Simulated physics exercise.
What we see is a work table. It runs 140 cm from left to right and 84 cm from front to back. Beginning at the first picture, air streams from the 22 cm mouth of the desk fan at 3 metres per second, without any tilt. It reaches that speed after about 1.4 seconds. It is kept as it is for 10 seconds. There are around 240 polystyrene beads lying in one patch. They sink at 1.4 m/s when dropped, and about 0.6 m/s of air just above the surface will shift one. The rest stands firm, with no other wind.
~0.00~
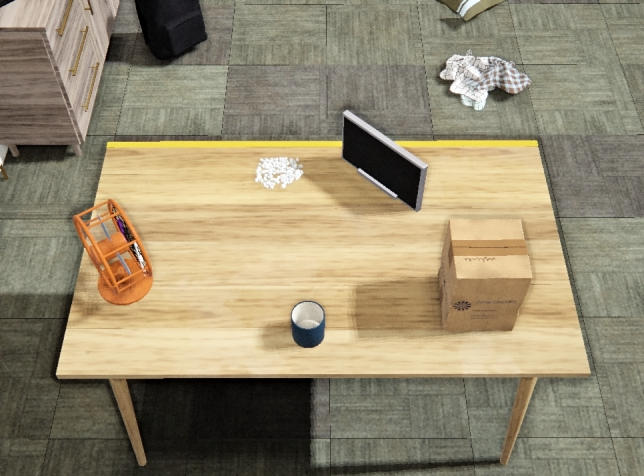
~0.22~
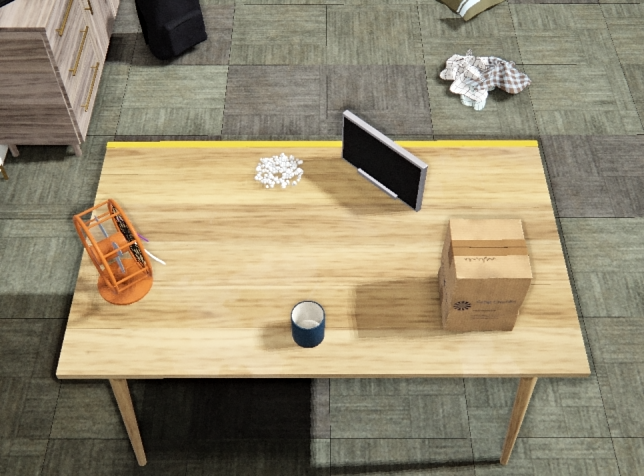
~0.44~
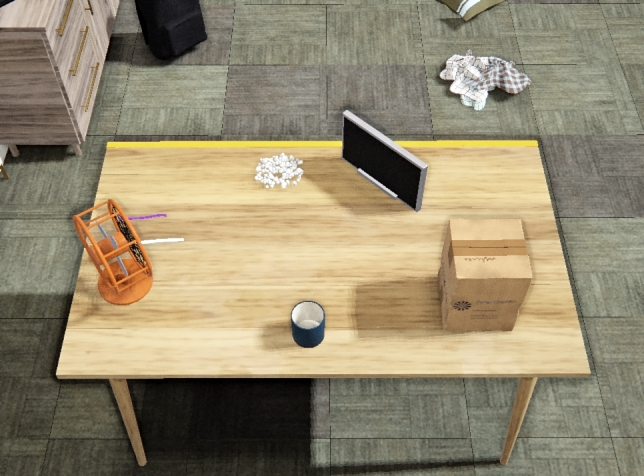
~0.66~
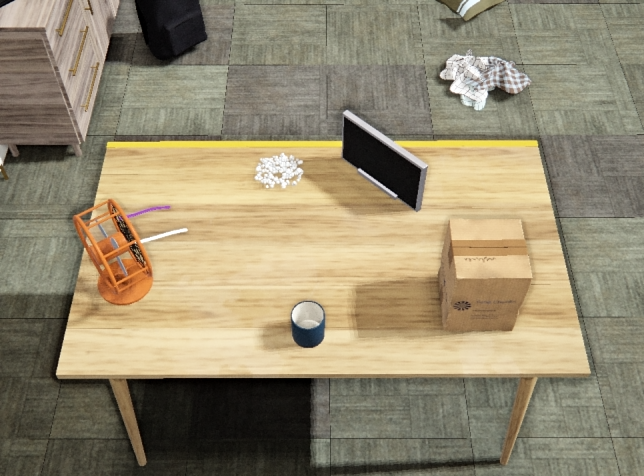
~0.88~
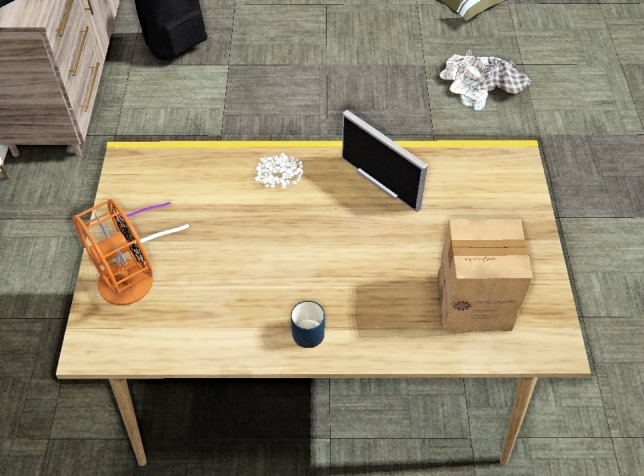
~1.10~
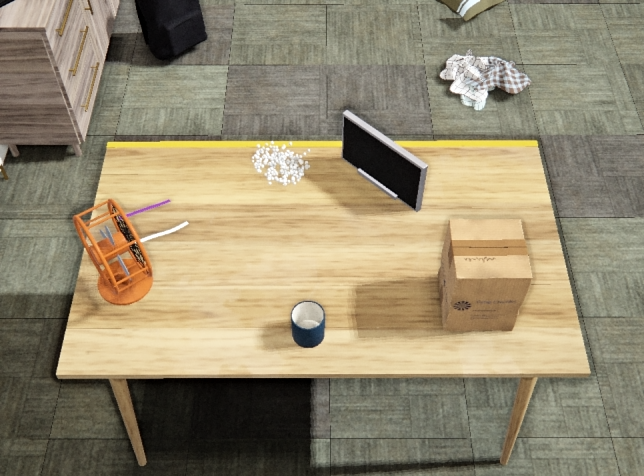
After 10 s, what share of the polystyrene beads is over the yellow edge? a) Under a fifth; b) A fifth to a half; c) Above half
Above half.
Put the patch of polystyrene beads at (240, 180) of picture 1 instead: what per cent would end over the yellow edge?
Expected share: Near 70 %.
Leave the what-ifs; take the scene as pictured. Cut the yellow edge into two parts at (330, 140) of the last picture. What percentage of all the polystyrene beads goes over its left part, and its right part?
Estimate: Left ~ 100 %; right ~ 0 %.
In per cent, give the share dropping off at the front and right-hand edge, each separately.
About 0 % front, about 0 % right-hand.
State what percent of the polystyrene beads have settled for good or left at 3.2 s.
It comes to some 100 per cent.
After 2.0 s, 100 % are over the yellow edge; 100 % have settled or left.
After 3.2 s, 100 % are over the yellow edge; 100 % have settled or left.
After 5.5 s, 100 % are over the yellow edge; 100 % have settled or left.
After 10.0 s, at the end, 100 % are over the yellow edge.
